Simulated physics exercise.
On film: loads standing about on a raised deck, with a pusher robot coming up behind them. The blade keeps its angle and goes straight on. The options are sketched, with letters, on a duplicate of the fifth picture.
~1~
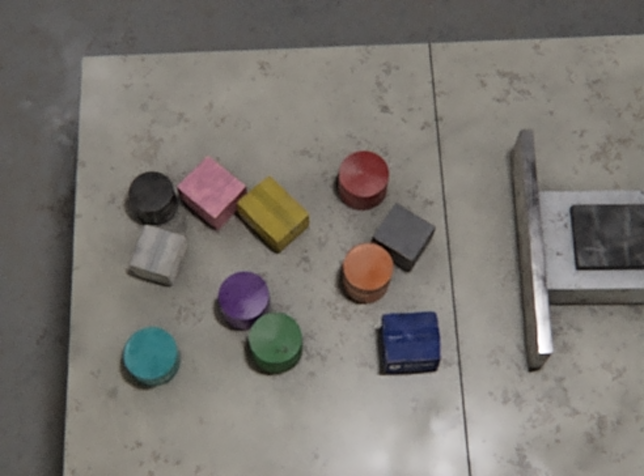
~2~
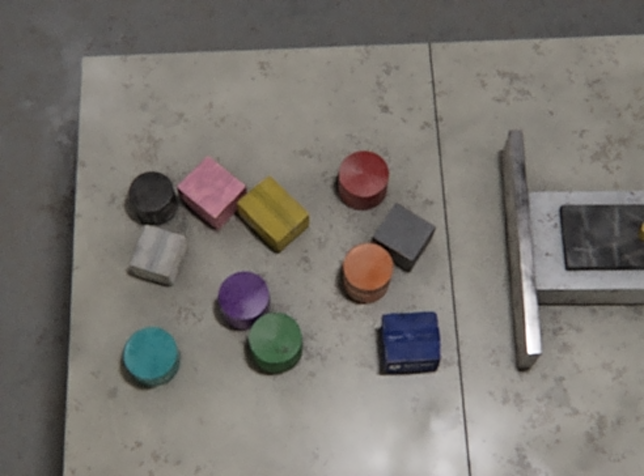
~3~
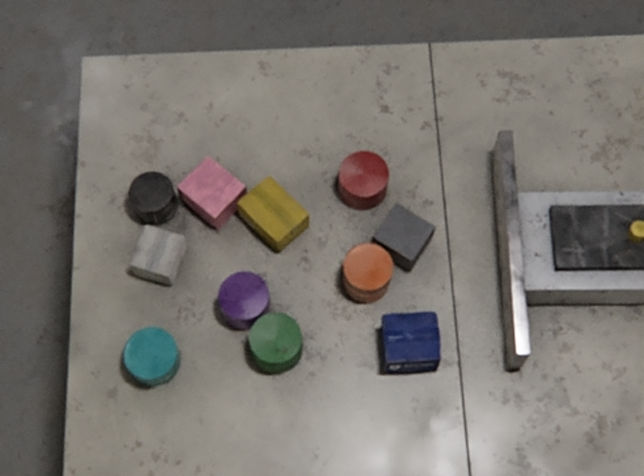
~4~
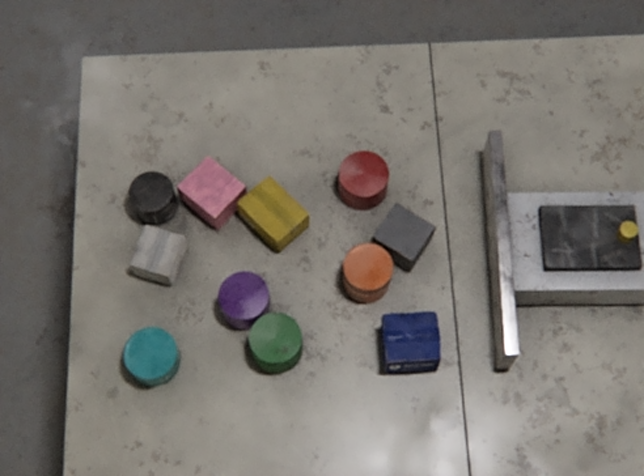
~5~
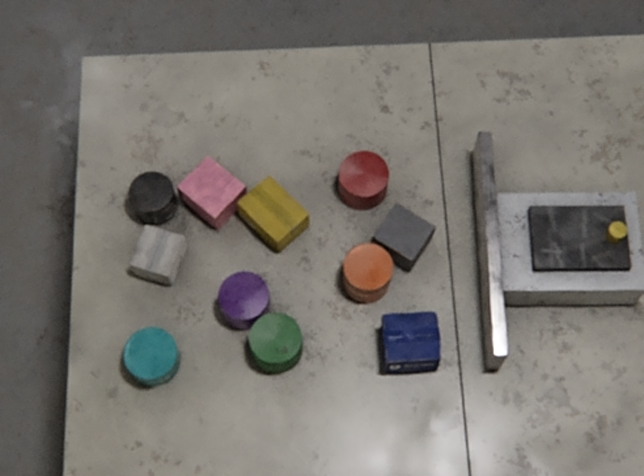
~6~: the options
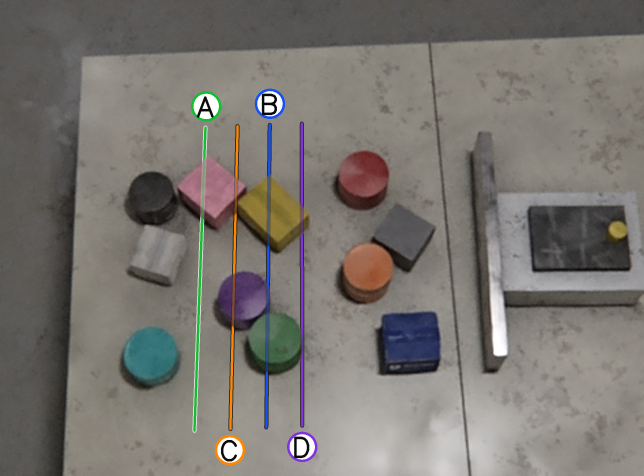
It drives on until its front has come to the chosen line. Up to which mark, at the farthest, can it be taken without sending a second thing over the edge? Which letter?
No farther than A.
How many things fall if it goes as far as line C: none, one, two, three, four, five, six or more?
By then, none.
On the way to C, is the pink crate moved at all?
Yes.
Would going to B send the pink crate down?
No.
On the marked copy, A at (200, 271); B at (268, 268); C at (234, 269); D at (302, 267).
Following A. Soon after the start, robot (467, 242); blue box (355, 344); red canister (353, 181).
Later, robot (362, 247); turquoise pail (144, 358); pink crate (192, 179).
In the end, robot (280, 250); turquoise pail over the edge; black pail (84, 202); one fallen.
As for the rest, B is within the limit but short; C is within the limit but short; D is within the limit but short.
